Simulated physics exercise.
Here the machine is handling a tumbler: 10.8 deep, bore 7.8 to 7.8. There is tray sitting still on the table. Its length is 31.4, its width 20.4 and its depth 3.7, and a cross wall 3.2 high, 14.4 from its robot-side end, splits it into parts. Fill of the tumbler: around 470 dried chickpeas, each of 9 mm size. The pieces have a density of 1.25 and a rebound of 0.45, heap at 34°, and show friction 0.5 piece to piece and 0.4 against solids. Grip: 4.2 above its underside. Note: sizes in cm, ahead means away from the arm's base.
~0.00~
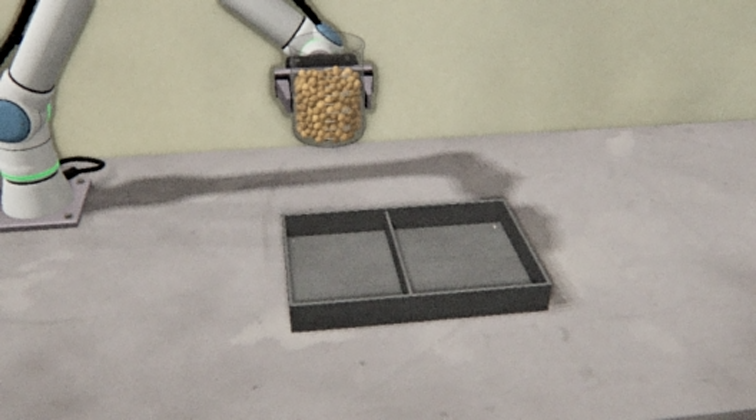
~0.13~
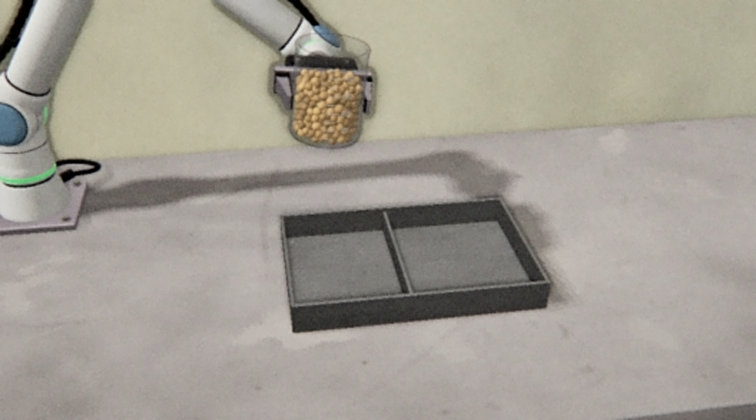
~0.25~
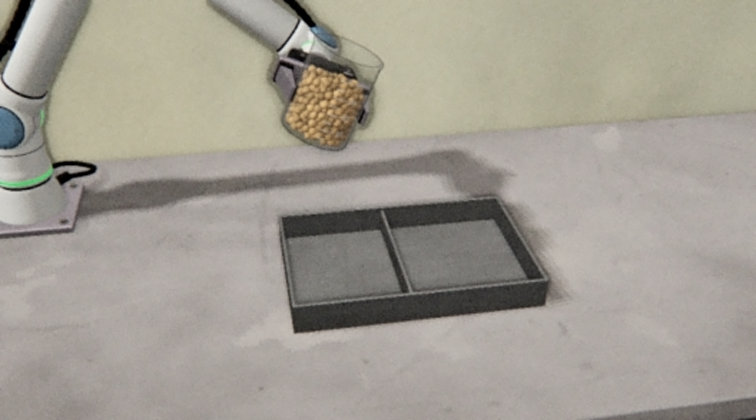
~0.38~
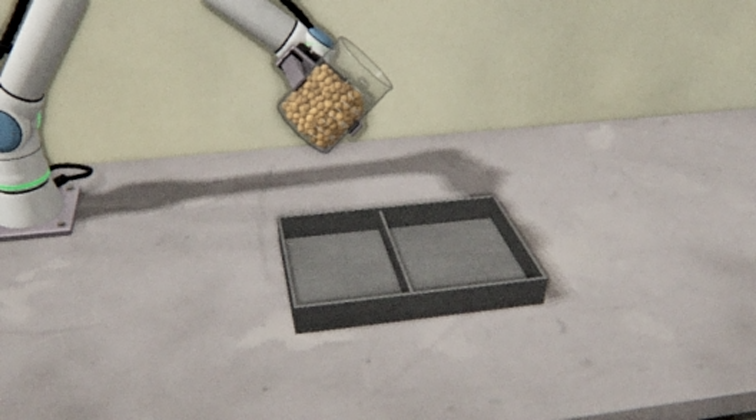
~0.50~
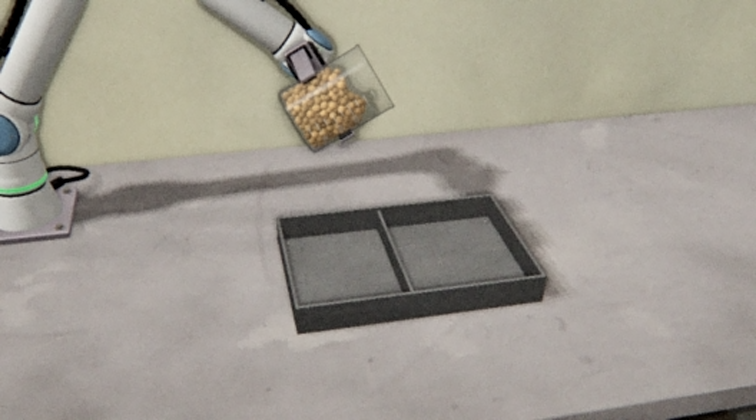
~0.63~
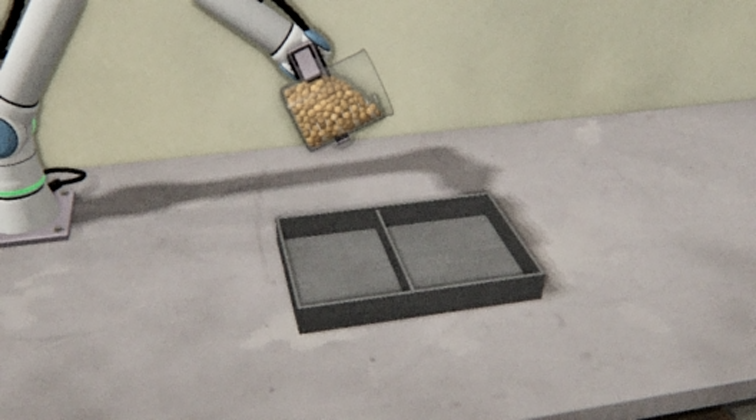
A clear tumbler full of dried chickpeas tilted steadily to the right in a robot arm's grip, the chickpeas shifting toward its rim, while a dark divided tray sat empty on the table below.
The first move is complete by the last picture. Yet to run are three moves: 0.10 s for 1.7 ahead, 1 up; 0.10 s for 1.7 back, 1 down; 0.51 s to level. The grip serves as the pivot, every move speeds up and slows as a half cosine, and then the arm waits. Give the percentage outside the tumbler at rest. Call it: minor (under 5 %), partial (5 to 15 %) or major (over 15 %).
My call is minor.
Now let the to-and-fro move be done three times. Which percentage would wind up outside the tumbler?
15 %.
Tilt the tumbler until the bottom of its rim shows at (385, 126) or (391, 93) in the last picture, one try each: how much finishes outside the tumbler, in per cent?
Estimates in order: 20 % and 0 %.
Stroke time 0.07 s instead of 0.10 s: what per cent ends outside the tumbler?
That gives about 10 percent.
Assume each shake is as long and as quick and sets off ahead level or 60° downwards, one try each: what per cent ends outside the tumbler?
First try some 0 %, second try some 0 %.
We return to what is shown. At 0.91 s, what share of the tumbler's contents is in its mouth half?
40 per cent.
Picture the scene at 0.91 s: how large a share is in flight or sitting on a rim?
Reading at that time: Some 2 per cent.
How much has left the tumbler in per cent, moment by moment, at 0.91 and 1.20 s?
Around 0 % and around 0 %.
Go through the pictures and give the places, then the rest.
Tumbler middle at (328, 90), level; upper third of the load around (328, 85), from x 300 to 360, top at y 70; 466 in the tumbler, in the first picture.
Tumbler middle at (329, 92), tilted 6° forward; upper third of the load around (328, 87), from x 295 to 360, top at y 75, in the second picture.
Tumbler middle at (331, 94), tilted 23° forward; upper third of the load around (327, 88), from x 290 to 360, top at y 70, in the third picture.
Tumbler middle at (334, 97), tilted 44° forward; upper third of the load around (326, 91), from x 285 to 360, top at y 70, in the fourth picture.
Tumbler middle at (336, 100), tilted 62° forward; upper third of the load around (324, 92), from x 285 to 365, top at y 70, in the fifth picture.
Tumbler middle at (336, 102), tilted 68° forward; upper third of the load around (321, 95), from x 290 to 380, top at y 80; 466 in the tumbler, in the sixth picture.
By 0.91 s, tilted 64° forward, highest piece 28 above the table; 458 in the tumbler, 8 in flight or on a rim.
By 1.20 s, tilted 12° forward, highest piece 31 above the table; 457 in the tumbler, 9 in the far-side part.
By 1.54 s, level, highest piece 31 above the table; 457 in the tumbler, 9 in the far-side part.
By 2.59 s, level, highest piece 31 above the table; 457 in the tumbler, 9 in the far-side part.
Final count, 457 in the tumbler, 9 in the far-side part. That is 2 % outside the tumbler.
